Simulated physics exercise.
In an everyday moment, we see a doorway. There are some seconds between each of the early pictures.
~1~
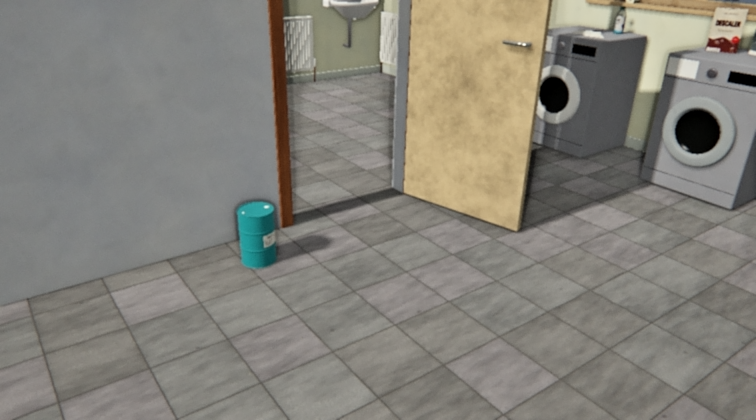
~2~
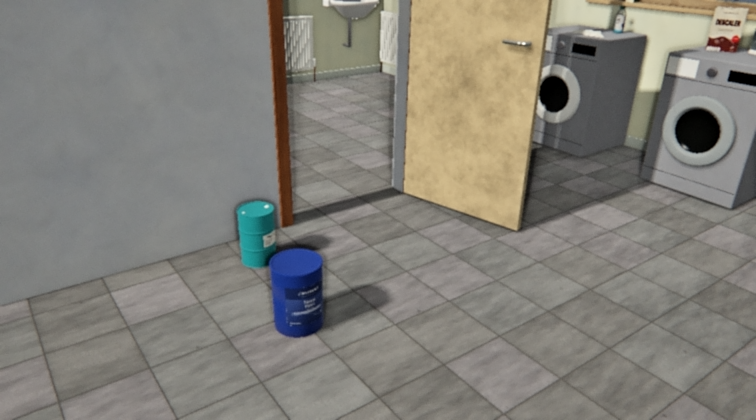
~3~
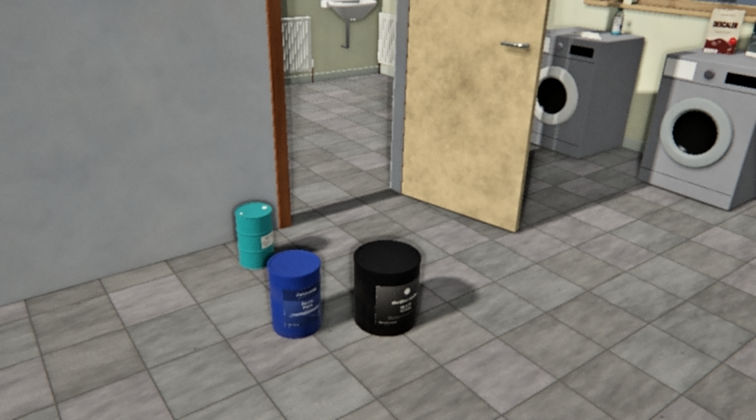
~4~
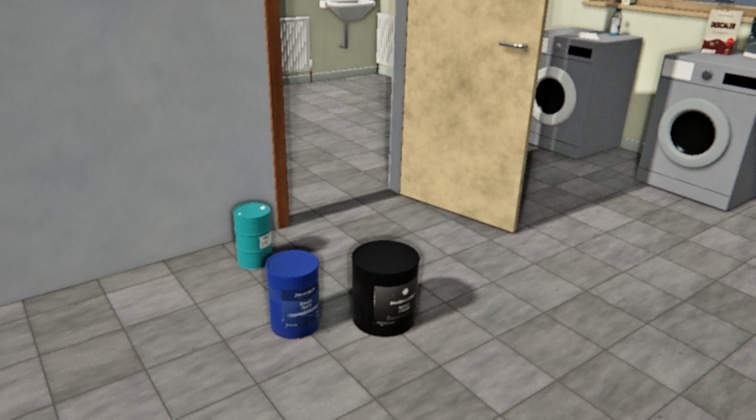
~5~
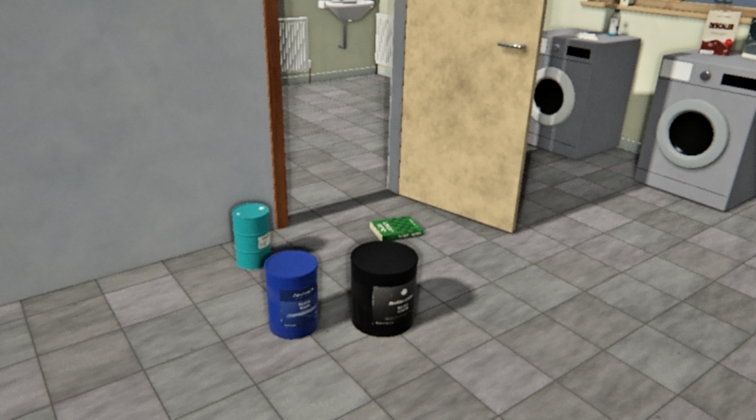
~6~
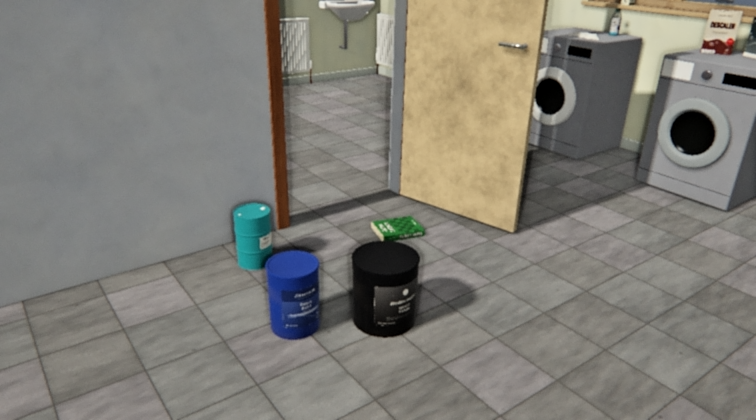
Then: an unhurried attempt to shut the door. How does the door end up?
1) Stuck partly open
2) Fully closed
Fully closed.
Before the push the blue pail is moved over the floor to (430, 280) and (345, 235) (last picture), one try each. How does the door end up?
Try one: Swings all the way; try two: Gets held up.
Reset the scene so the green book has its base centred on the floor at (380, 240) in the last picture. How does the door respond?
Then it gets caught partway.
Then, 1.10 s past the last view, open by 54°; green book displaced a little near (380, 228).
Then, 1.70 s past the last view, open by 24°; green book displaced about its own width near (337, 220).
Finally, open by 0°; moved from the start, green book; the other 3 still in place. Final places as the last picture's camera would see them, green book near (312, 205).
